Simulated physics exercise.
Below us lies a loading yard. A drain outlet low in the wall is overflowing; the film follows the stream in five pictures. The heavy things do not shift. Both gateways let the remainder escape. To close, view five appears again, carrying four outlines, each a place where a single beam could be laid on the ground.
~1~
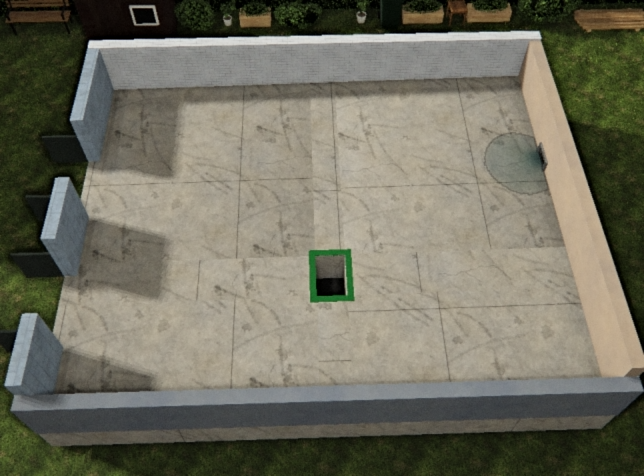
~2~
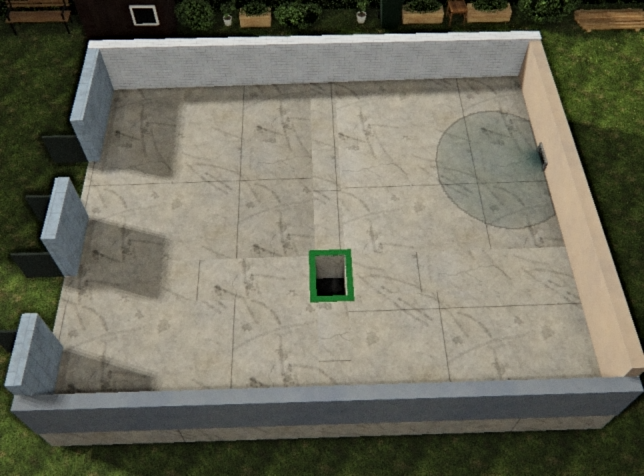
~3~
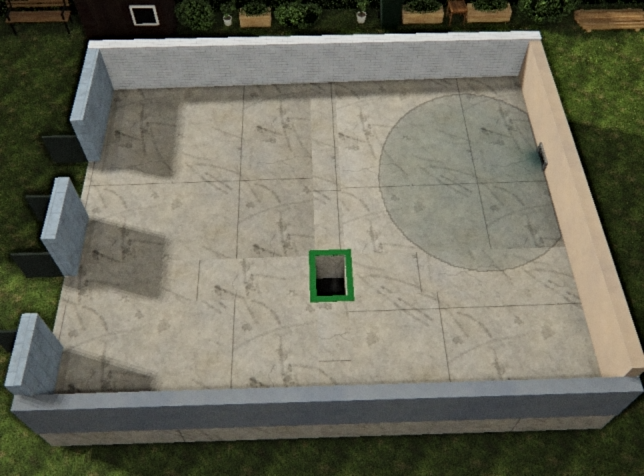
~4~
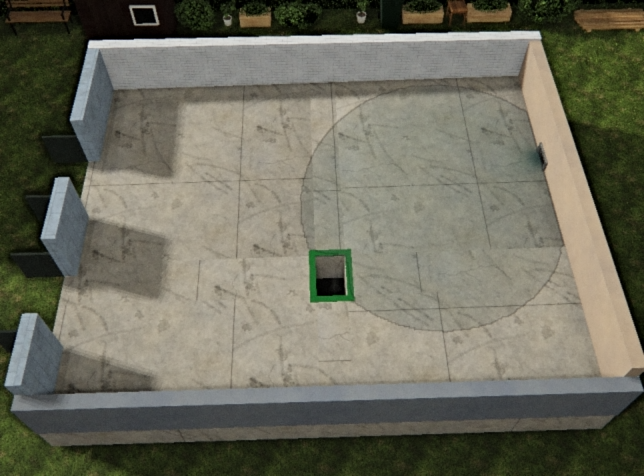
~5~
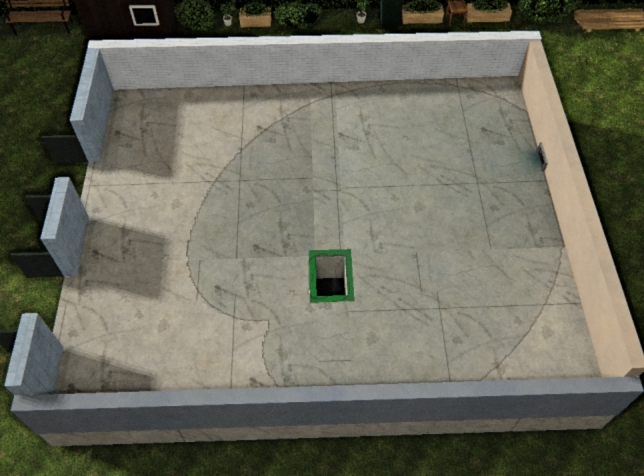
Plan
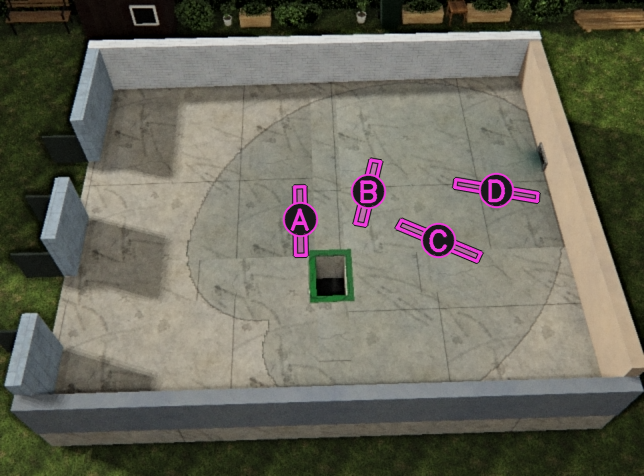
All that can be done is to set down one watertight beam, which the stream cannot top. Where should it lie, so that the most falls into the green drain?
It is A.
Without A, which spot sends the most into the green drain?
That would be B.
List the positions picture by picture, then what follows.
Outfall at (543, 157); green drain at (331, 275); open gate at (71, 310); open gate at (95, 188); front seen at (499, 179), 2 % of the ground wet; green drain still dry, in the first frame.
Front seen at (440, 167), 8 % of the ground wet; green drain still dry, in the second frame.
Front seen at (417, 243), 18 % of the ground wet; green drain still dry, in the third frame.
Front seen at (356, 300), 33 % of the ground wet; green drain taking water, in the fourth frame.
Front seen at (194, 259), 54 % of the ground wet; green drain taking water, in the fifth frame.
On the marked copy, A from (300, 255) to (299, 186); B from (360, 224) to (375, 161); C from (399, 224) to (478, 257); D from (455, 183) to (537, 197).
Choosing A, about 39 % of the stream goes into the green drain, about 59 % out by the gates.
Choosing B, about 26 % of the stream goes into the green drain, about 72 % out by the gates.
Choosing C, about 9 % of the stream goes into the green drain, about 89 % out by the gates.
Choosing D, about 9 % of the stream goes into the green drain, about 88 % out by the gates.
